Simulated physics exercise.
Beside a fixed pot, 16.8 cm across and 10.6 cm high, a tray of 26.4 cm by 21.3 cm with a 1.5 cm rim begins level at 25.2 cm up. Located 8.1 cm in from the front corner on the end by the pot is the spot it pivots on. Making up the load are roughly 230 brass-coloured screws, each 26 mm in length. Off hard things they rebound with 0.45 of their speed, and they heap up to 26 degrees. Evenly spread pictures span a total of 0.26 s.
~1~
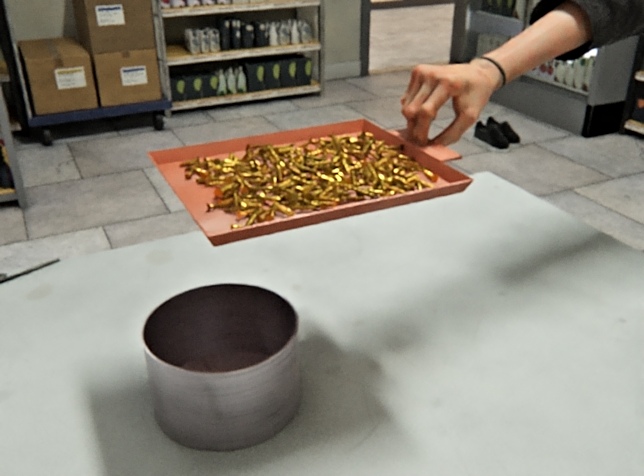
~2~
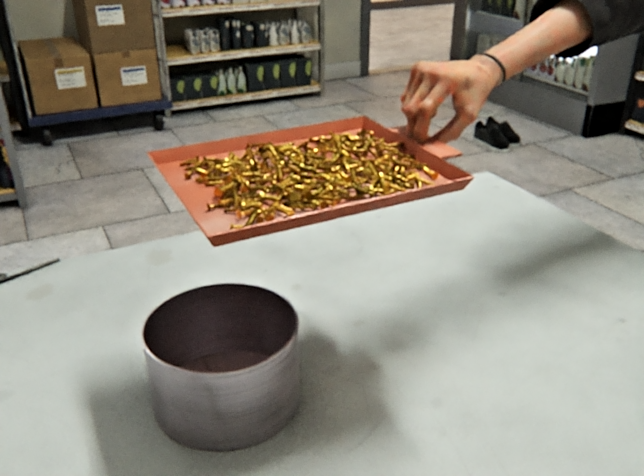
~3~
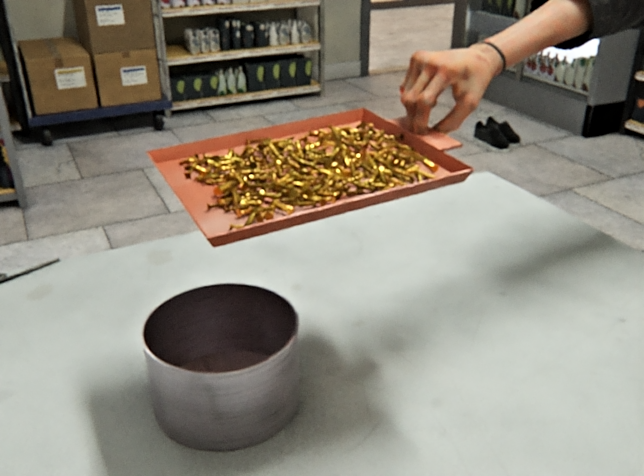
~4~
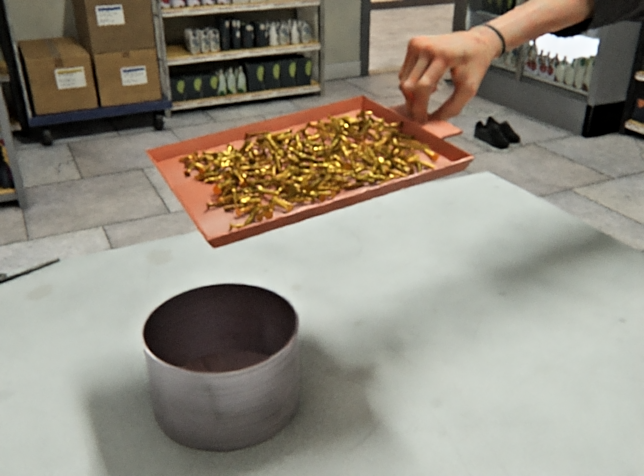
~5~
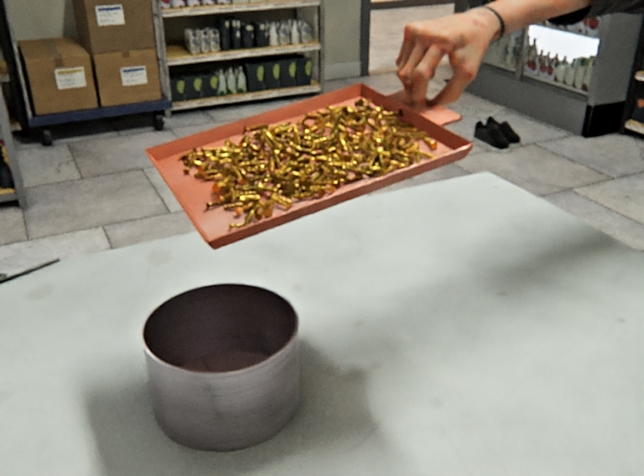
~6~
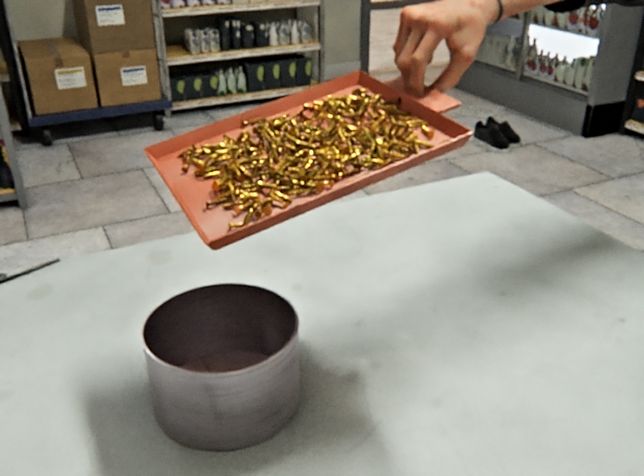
In a storeroom, a hand gradually raises the right end of an orange tray of brass-coloured screws near a dark round pot.
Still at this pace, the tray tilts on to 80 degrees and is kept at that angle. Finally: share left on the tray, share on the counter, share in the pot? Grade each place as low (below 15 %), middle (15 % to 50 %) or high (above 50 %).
Tray - low; counter - high; pot - middle.
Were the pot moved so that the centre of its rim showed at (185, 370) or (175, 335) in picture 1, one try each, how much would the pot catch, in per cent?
The shares would be near 80 and 65 per cent respectively.
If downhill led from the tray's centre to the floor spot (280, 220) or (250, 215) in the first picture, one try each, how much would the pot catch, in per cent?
I'd put it at roughly 10 per cent for the first tilt and roughly 15 per cent for the second.
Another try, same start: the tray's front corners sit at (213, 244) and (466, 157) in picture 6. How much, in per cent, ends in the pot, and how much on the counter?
Split: Pot = 10, counter = 90.
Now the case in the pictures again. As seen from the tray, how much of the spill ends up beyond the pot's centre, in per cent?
Near 100 in a hundred.
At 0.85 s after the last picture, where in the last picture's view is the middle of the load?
Load centre: About (171, 251) px.
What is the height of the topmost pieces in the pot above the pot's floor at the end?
My guess is around 1.5 centimetres.
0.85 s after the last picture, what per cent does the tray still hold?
Estimate: Near 45 in a hundred.
Then, 0.51 s after the last picture, tilt 45 degrees; the tray holds 100 %, the pot 0 %.
Then, 0.85 s after the last picture, tilt 66 degrees; the tray holds 45 %, the pot 5 %.
Then, 1.28 s after the last picture, tilt 80 degrees; the tray holds 0 %, the pot 25 %.
In the end, tray 0 %, counter 75 %, pot 25 %.
